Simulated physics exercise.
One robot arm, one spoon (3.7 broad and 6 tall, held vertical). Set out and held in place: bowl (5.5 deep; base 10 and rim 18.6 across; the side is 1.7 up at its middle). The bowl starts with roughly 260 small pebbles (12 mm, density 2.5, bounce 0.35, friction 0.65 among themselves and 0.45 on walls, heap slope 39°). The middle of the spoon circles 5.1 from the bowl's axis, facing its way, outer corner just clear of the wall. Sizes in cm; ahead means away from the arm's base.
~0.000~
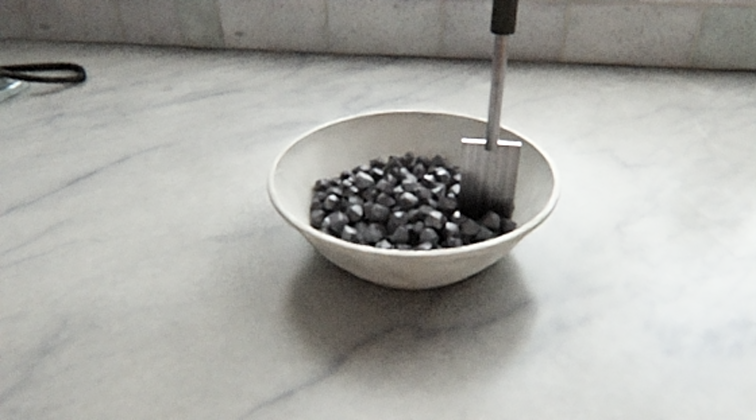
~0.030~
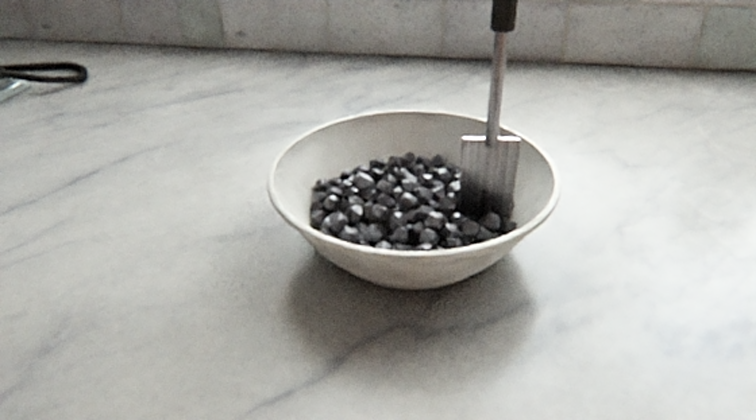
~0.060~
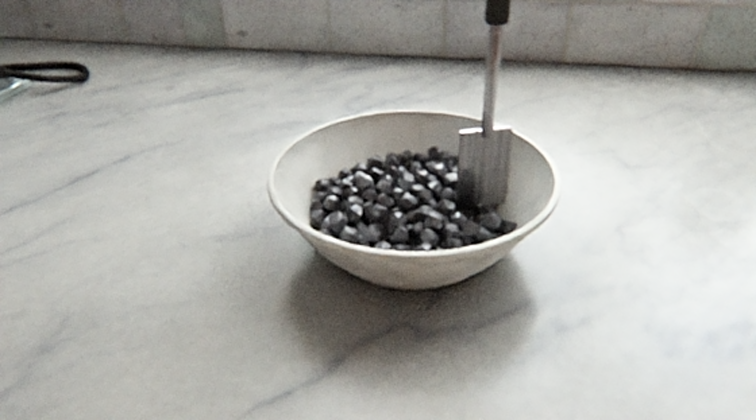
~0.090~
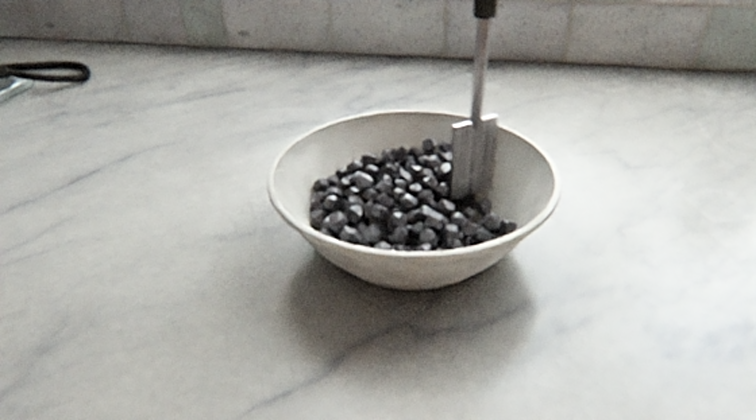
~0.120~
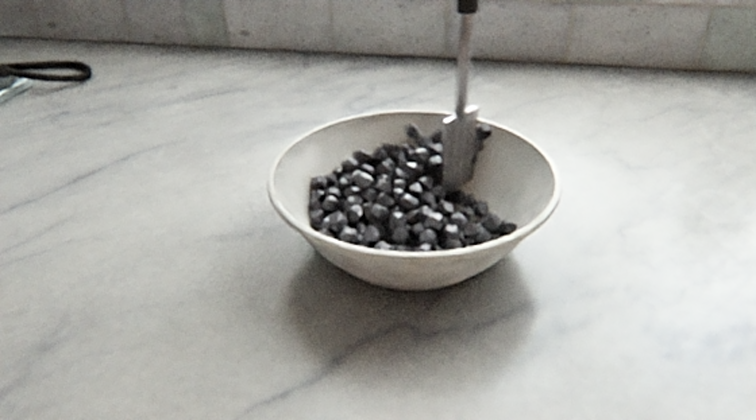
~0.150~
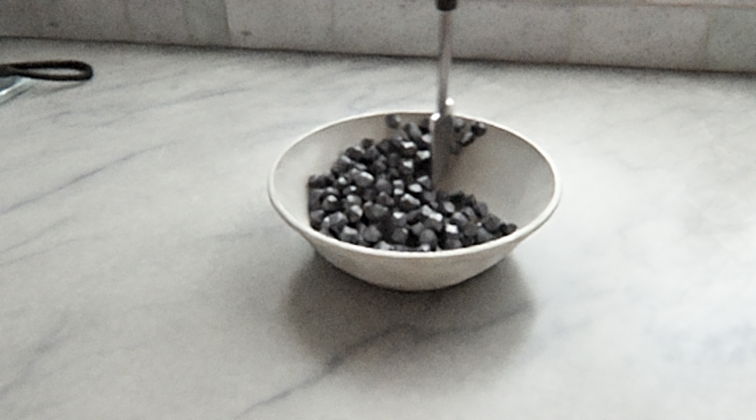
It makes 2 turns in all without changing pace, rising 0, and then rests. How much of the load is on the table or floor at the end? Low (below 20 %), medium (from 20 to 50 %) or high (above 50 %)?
Answer: Medium; from 20 to 50 % of the small pebbles finish on the table or floor.
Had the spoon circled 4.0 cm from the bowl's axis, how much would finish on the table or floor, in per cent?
In that case some 25 per cent.
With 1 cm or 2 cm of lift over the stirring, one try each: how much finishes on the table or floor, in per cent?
About 30 and 20 per cent.
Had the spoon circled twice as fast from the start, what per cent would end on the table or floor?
It would be near 65 per cent.
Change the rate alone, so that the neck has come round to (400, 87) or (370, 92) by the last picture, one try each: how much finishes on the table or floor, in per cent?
Some 55 and 55 per cent.
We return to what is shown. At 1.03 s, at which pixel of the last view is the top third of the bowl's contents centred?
Around (349, 225).
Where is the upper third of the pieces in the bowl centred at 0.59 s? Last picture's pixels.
Near (513, 183).
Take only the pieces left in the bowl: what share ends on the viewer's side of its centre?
Some 35 per cent.
By 0.59 s, 328° round, highest piece 8 above the table; 223 in the bowl, 28 on the table or floor, 5 in flight or on the tool.
By 1.03 s, 222° round, highest piece 7 above the table; 178 in the bowl, 72 on the table or floor, 6 in flight or on the tool.
By 1.45 s, 0° round, highest piece 6 above the table; 162 in the bowl, 94 on the table or floor.
By 2.15 s, 0° round, highest piece 6 above the table; 162 in the bowl, 94 on the table or floor.
Final count, 162 in the bowl, 94 on the table or floor. That is 37 % on the table or floor.
